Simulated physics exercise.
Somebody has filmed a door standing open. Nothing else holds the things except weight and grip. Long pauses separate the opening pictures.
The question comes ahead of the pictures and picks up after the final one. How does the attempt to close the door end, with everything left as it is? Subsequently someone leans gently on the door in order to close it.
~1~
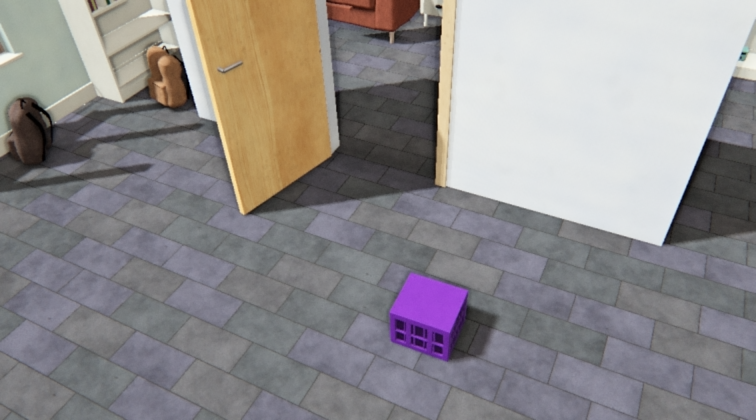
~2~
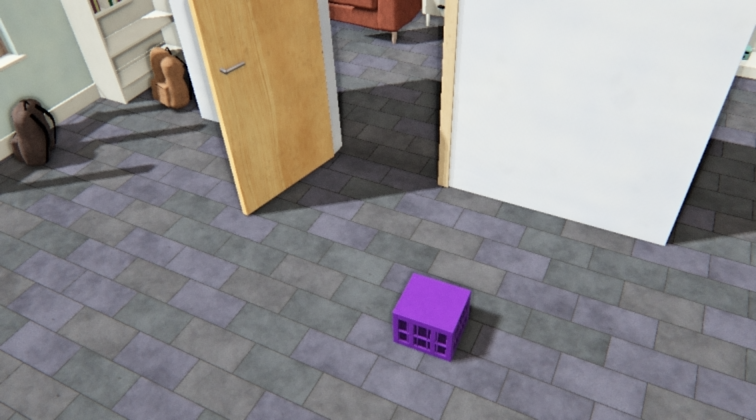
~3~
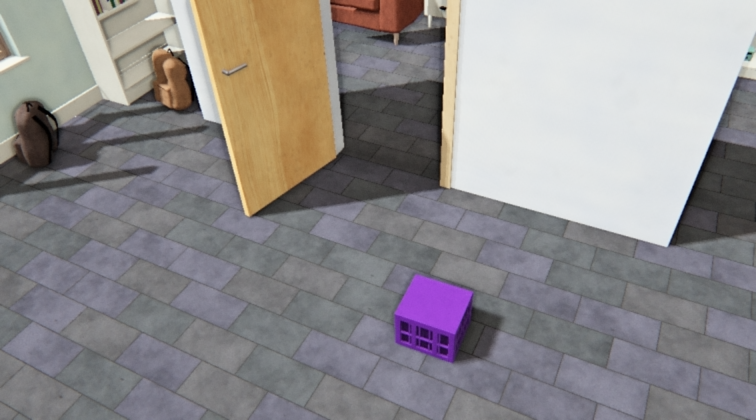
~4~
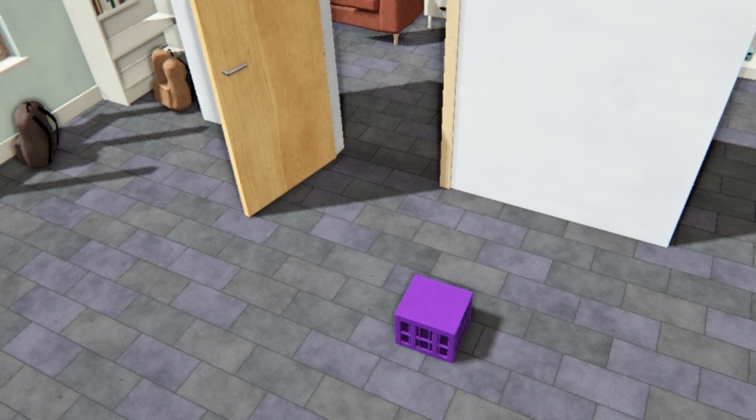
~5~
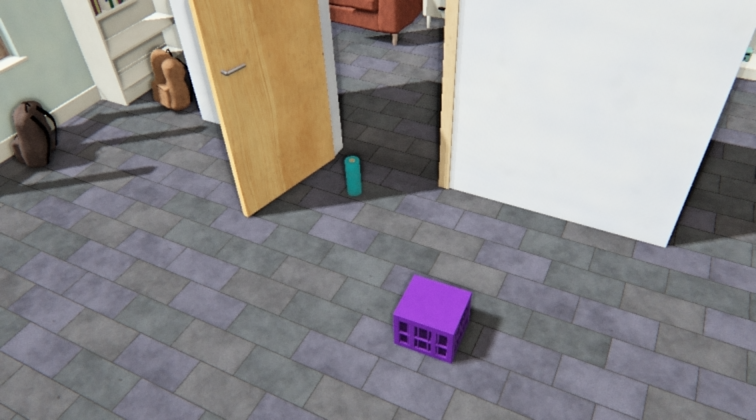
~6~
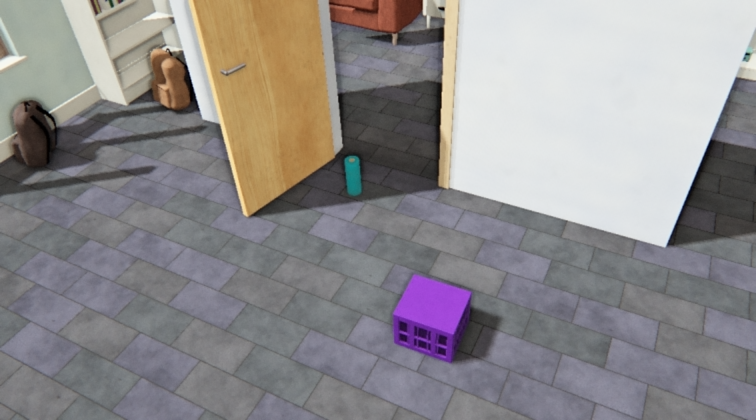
The door ends up flush with the frame.
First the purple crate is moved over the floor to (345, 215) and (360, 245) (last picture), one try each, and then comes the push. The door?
The door is obstructed the first time and meets the jamb the second time.
Then, 1.10 s on from there, door 77° open.
Then, 1.90 s on from there, door 42° open; turquoise roll shifted a little near (361, 174).
Then, 2.30 s on from there, door 24° open; turquoise roll shifted well along near (379, 168).
Then, 2.70 s on from there, door 6° open; turquoise roll shifted well along near (393, 158).
In the end, door 0° open; moved from the start, turquoise roll; purple crate unmoved. At the end, from the last picture's camera, turquoise roll near (398, 152).
